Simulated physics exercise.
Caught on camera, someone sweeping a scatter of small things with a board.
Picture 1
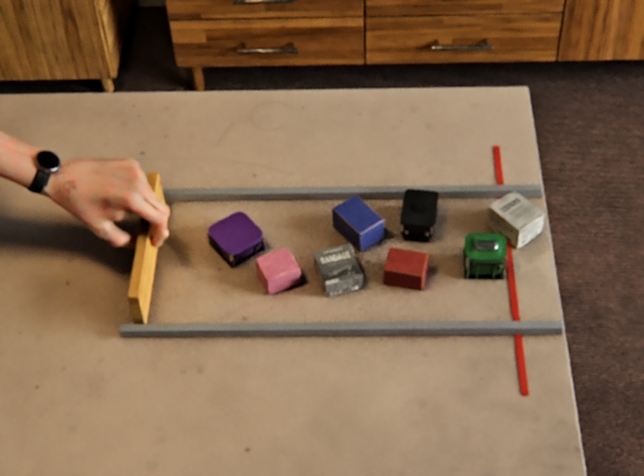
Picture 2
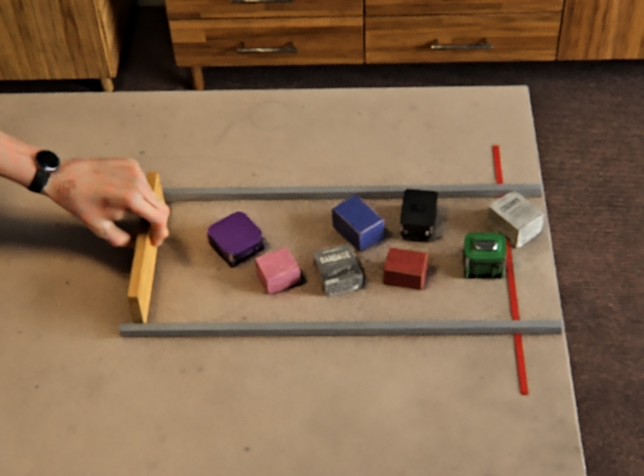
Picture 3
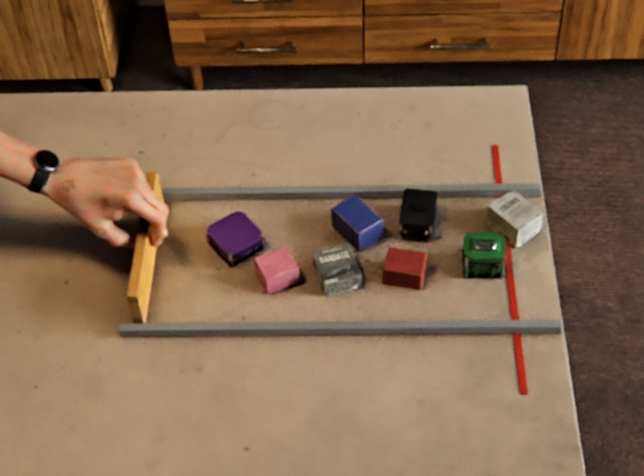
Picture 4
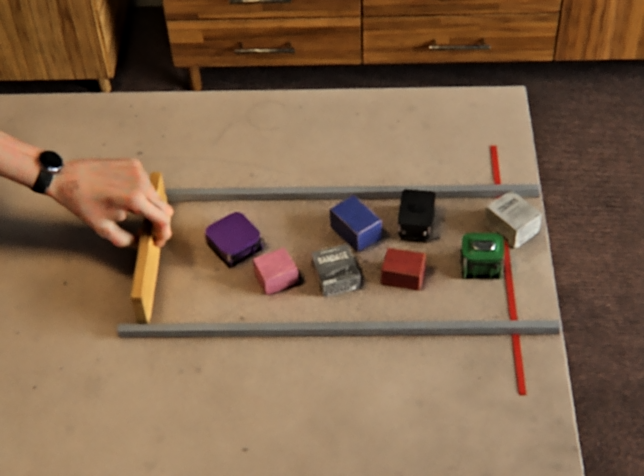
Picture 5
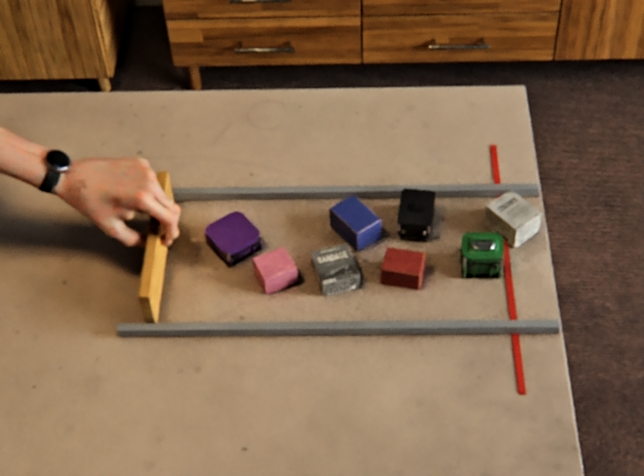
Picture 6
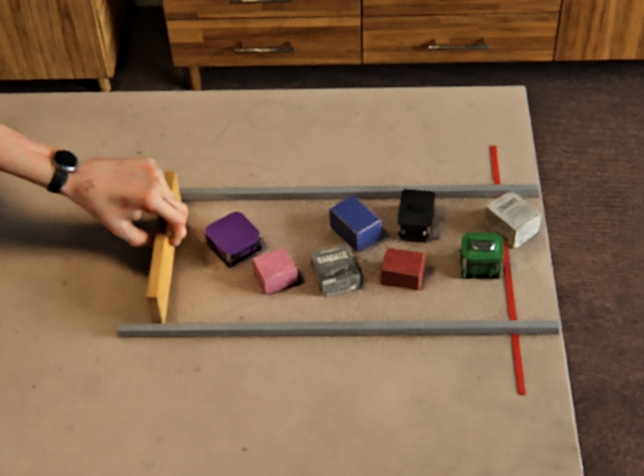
On a tabletop between two grey rails, a hand held a yellow board upright at the left, then slid it slightly right toward a scatter of small blocks and cases, which stayed still.
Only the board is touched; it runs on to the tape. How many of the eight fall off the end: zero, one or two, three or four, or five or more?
The number that fall off is five or more.
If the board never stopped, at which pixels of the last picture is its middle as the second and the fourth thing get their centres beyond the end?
First at (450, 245), next at (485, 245).
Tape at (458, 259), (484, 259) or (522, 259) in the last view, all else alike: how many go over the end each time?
Try by try, 2, 3 and 5.
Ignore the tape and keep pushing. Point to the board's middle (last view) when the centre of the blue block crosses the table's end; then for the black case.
For the blue block at (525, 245), for the black case at (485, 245).
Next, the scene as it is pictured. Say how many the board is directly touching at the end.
3 of them.
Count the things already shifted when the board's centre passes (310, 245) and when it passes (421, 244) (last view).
The counts are 5 and 8.
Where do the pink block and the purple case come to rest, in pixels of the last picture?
Near (527, 274) and (527, 243).
Early on, none off yet; white box at rest near (512, 219); green case at rest near (482, 256); black case at rest near (416, 216).
A while later, none off yet; white box at rest near (512, 219); green case travelled a little near (494, 255); black case travelled a little near (436, 213).
Further along, one off so far; white box travelled about its own width near (545, 219); green case on its side near (588, 307); black case travelled well along near (507, 208).
Finally, the number that fall off is five or more; lost, grey box, red block, black case, green case and white box.
